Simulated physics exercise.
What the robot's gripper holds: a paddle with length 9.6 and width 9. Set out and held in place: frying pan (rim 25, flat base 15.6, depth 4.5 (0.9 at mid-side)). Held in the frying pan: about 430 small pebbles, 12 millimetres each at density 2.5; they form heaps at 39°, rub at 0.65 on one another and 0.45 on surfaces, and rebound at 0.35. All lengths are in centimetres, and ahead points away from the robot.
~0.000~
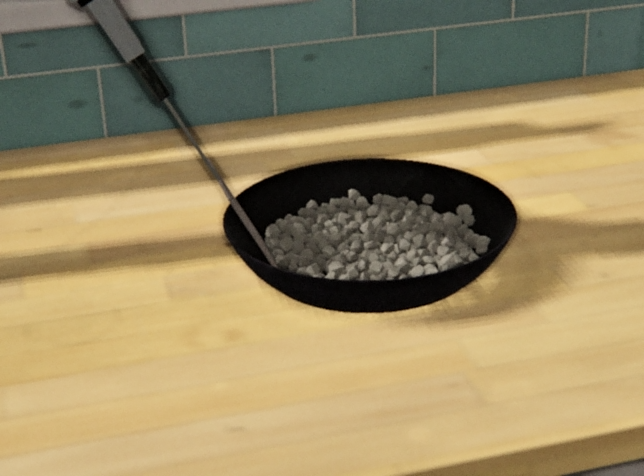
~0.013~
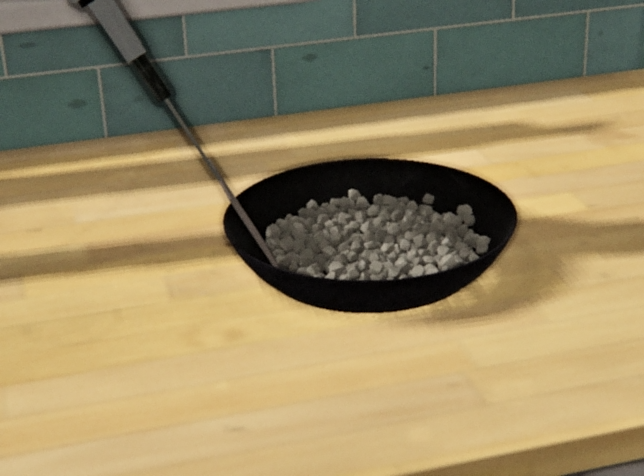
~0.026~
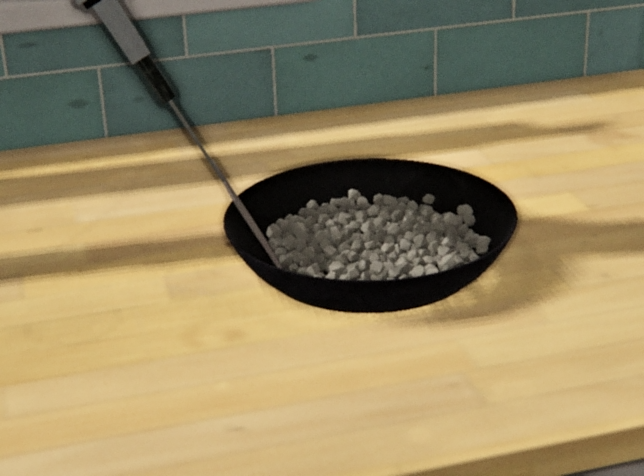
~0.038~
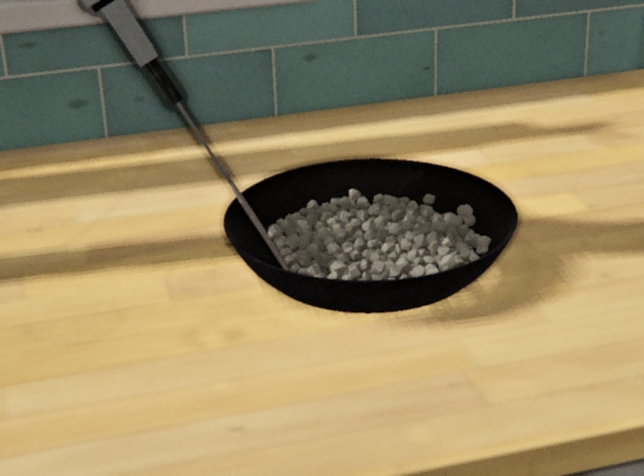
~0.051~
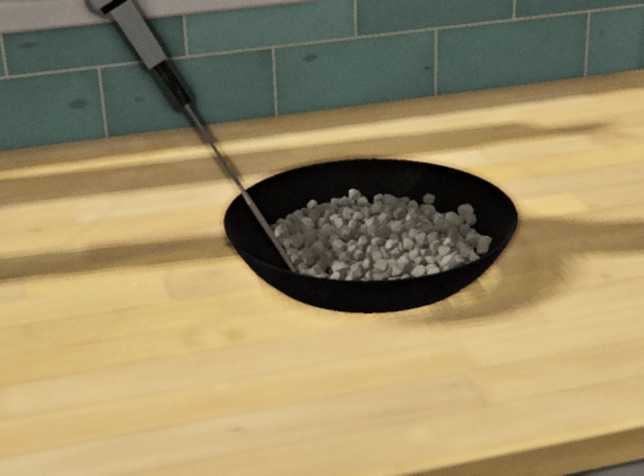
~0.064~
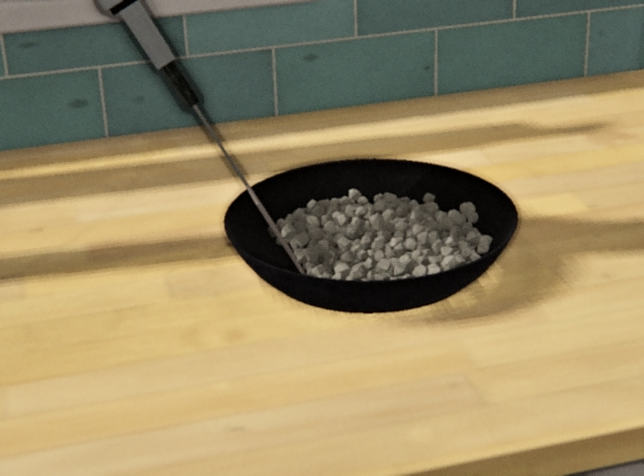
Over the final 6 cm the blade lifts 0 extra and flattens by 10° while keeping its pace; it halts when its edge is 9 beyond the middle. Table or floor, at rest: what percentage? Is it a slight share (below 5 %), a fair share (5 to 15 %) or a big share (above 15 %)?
It is a big share.
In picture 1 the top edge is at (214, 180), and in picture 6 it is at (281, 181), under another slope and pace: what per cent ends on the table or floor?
Around 45 per cent finishes on the table or floor.
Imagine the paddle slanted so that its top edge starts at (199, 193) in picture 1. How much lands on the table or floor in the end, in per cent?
Spill: Approx. 20 per cent.
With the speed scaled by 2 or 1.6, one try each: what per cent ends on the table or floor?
Some 45 per cent, then some 35 per cent, on the table or floor.
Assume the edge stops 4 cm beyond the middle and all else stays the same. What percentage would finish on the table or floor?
Near 5 per cent.
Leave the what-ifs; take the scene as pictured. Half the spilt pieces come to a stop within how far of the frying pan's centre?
About 18 centimetres.
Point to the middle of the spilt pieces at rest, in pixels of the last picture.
About (538, 235).
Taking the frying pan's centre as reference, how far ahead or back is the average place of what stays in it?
Offset: About 4.5 cm, ahead.
After 0.18 s, sloping 63°, highest piece 5 above the table; 433 in the frying pan.
After 0.30 s, sloping 60°, highest piece 7 above the table; 414 in the frying pan, 1 on the table or floor, 18 on the blade or in flight.
After 0.55 s, sloping 53°, highest piece 6 above the table; 304 in the frying pan, 124 on the table or floor, 5 on the blade or in flight.
After 1.60 s, sloping 53°, highest piece 6 above the table; 300 in the frying pan, 133 on the table or floor.
In the end, 300 in the frying pan, 133 on the table or floor. That is 31 % on the table or floor.
